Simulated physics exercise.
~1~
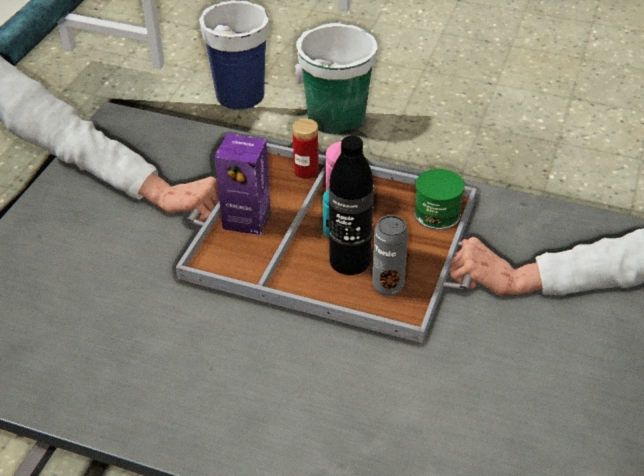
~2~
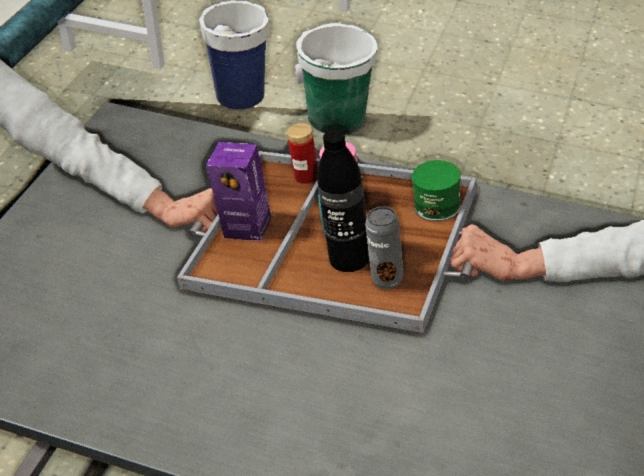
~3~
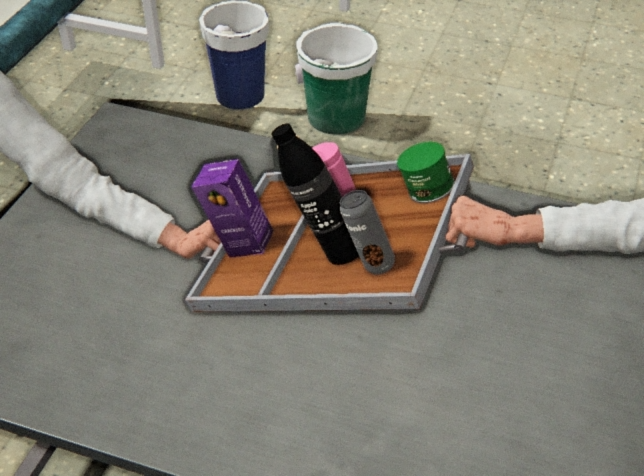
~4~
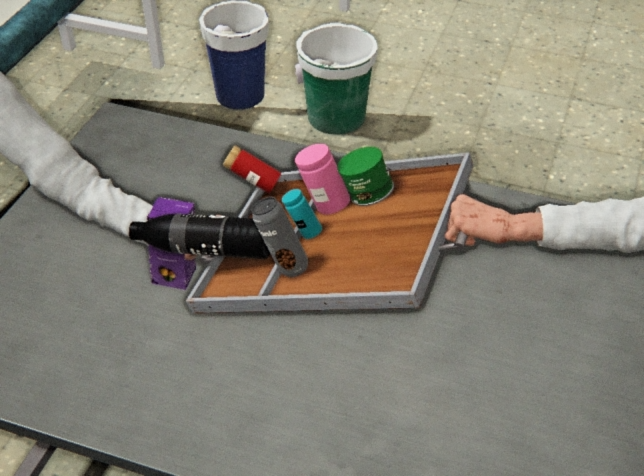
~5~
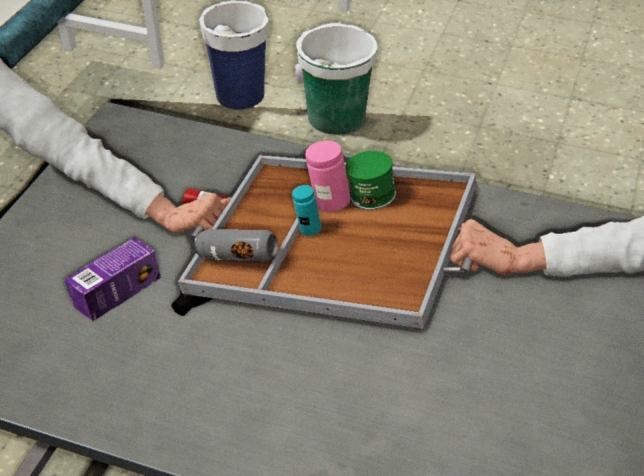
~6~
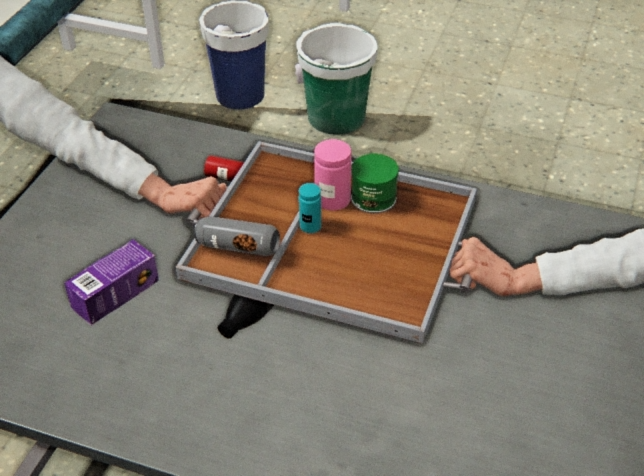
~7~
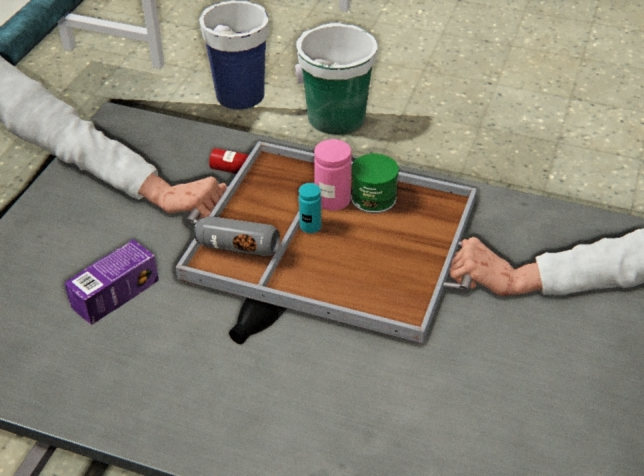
Tray held by two hands tilting left and levelling, spilling carton, bottle and red shaker onto table, grey can left lying inside.
